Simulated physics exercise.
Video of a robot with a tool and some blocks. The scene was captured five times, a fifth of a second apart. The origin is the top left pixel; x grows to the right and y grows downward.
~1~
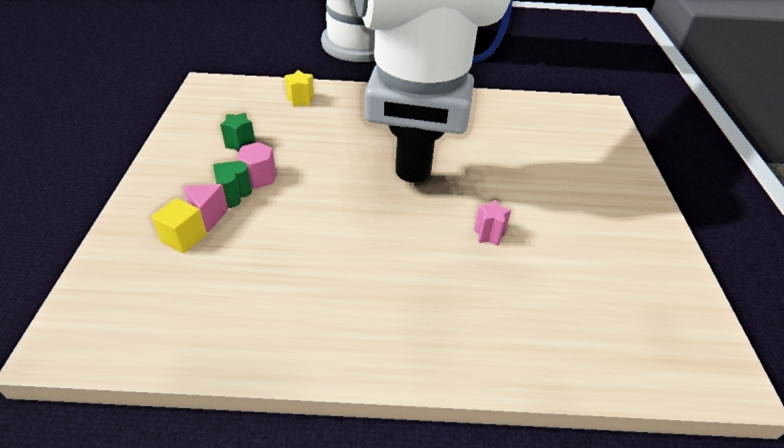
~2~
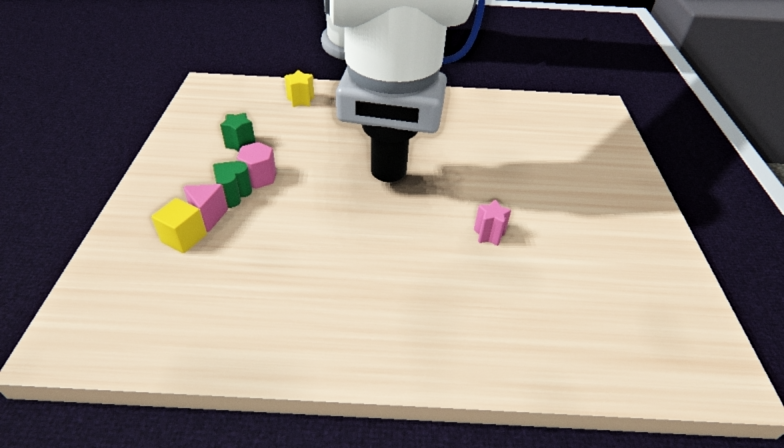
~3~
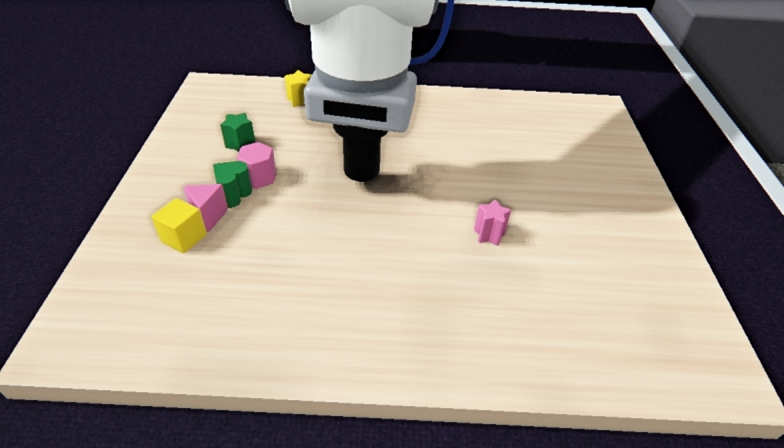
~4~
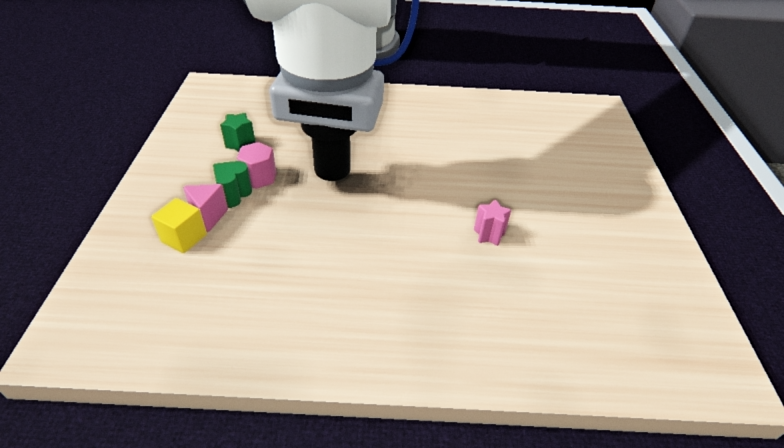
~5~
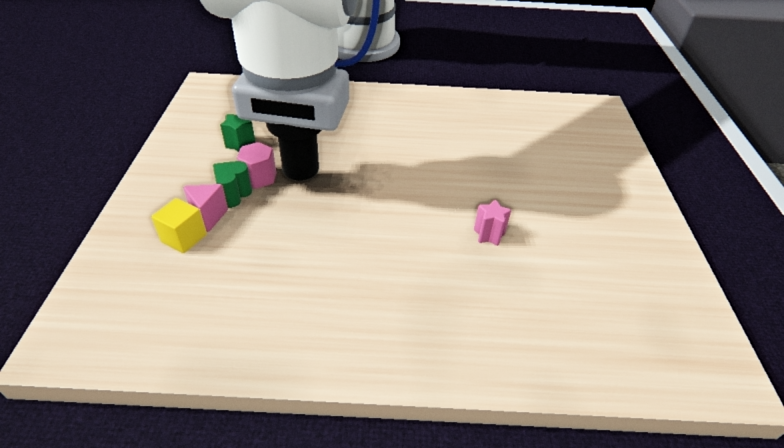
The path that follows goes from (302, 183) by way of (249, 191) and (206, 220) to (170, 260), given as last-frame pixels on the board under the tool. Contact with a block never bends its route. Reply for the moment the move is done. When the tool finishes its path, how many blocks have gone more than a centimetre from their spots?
That makes 3 blocks or more.
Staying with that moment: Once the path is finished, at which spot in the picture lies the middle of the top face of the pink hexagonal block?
My best guess is (230, 148).
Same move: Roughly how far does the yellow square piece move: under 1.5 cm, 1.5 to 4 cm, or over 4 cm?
Beyond 4 cm.
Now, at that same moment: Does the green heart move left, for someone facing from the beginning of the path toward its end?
I expect not.
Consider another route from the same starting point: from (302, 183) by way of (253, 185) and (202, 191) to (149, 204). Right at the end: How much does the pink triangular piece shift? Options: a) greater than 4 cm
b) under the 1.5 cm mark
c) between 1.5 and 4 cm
Option b.
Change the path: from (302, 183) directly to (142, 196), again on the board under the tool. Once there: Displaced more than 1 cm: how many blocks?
It's going to be two.
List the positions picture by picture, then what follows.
Tool's lower end (413, 173); yellow square piece (175, 212); pink triangular piece (202, 192); green heart (228, 170); pink hexagonal block (255, 152), in the first frame.
Tool (389, 172); blocks still, in the second frame.
Tool (362, 172); blocks still, in the third frame.
Tool (333, 171); blocks still, in the fourth frame.
Tool (301, 171); yellow square piece (175, 212); pink triangular piece (202, 192); green heart (228, 170); pink hexagonal block (255, 152), in the fifth frame.
The first path, step by step. One third of the way, tool (246, 179); green heart (211, 172), turned 50° anticlockwise; pink hexagonal block (230, 148), turned 55° clockwise.
Two thirds of the way, tool (202, 208); yellow square piece (161, 223), turned 35° clockwise; pink triangular piece (193, 219), turned 10° clockwise; green heart (179, 179); pink hexagonal block (230, 148), turned 55° clockwise.
At the end, tool (166, 248); yellow square piece (117, 249), turned 35° clockwise; pink triangular piece (183, 252), turned 45° anticlockwise; green heart (179, 179); pink hexagonal block (230, 148), turned 55° clockwise.
